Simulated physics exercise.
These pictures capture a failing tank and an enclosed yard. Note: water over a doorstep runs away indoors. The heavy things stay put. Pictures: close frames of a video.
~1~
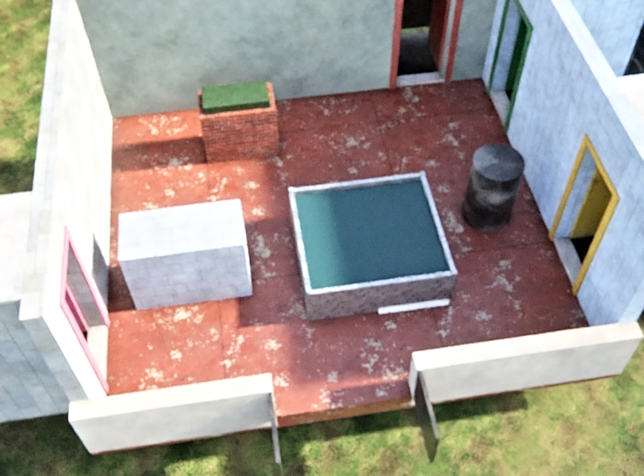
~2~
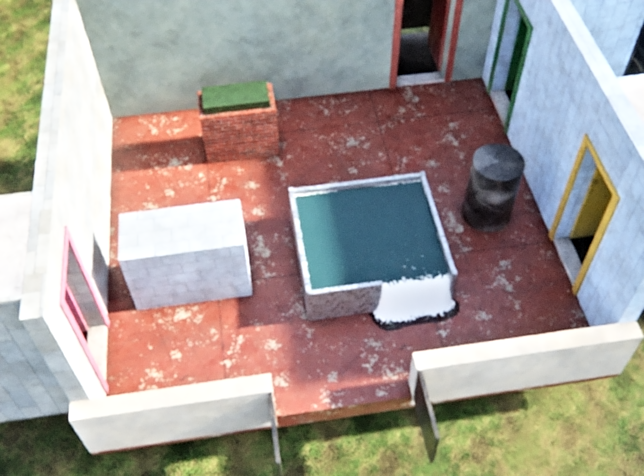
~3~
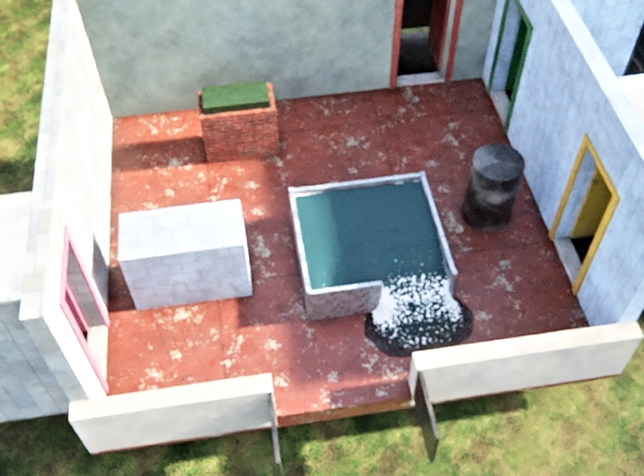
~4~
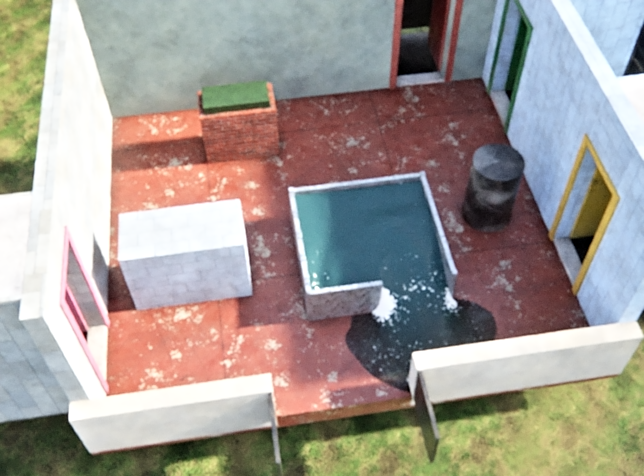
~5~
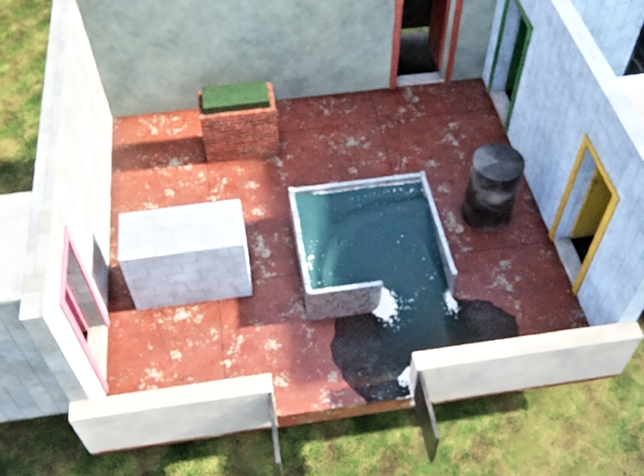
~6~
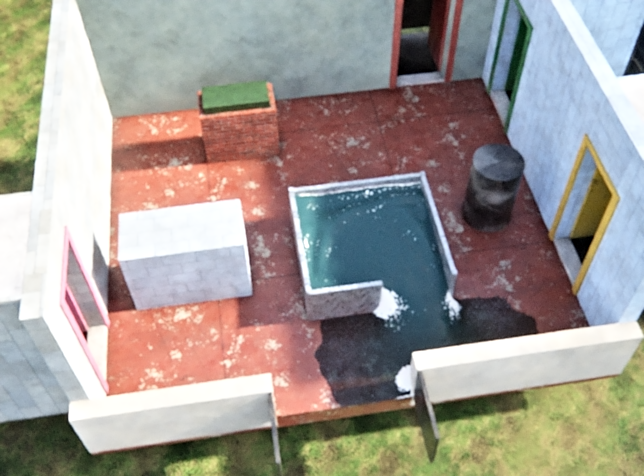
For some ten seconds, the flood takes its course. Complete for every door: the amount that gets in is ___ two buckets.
Red door: More than; pink door: At most; green door: At most; yellow door: More than.
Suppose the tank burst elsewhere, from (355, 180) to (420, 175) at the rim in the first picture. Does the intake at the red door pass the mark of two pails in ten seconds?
My guess is that the red door surpasses the threshold.
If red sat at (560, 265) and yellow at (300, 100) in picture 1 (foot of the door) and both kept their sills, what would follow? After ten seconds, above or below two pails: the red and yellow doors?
Outcome - red door runs over the limit, yellow door keeps within bounds.
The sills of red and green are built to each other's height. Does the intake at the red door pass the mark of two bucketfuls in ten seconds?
Red stays within the limit.
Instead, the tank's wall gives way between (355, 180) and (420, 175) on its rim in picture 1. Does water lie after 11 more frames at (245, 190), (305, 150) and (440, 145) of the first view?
Unwetted, submerged, submerged.
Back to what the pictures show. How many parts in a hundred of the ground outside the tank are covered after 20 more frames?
Close to 40 %.
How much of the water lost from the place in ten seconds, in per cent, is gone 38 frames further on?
I'd estimate close to 75 per cent.
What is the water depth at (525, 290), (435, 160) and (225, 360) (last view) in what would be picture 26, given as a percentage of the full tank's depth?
Estimate: 18, 0, 2 %.
A moment on, water covers 10 % of the floor; the red door not reached, the pink door not reached, the green door not reached, the yellow door not reached.
Next, water covers 20 % of the floor; the red door not reached, the pink door not reached, the green door not reached, the yellow door wet at the sill, nothing in.
Then, water covers 40 % of the floor; the red door not reached, the pink door wet at the sill, nothing in, the green door wet at the sill, nothing in, the yellow door over two buckets in.
Later, water covers 60 % of the floor; the red door over two buckets in, the pink door wet at the sill, nothing in, the green door wet at the sill, nothing in, the yellow door over two buckets in.
In the end, water covers 80 % of the floor; the red door far over two buckets in, the pink door wet at the sill, nothing in, the green door wet at the sill, nothing in, the yellow door over two buckets in.
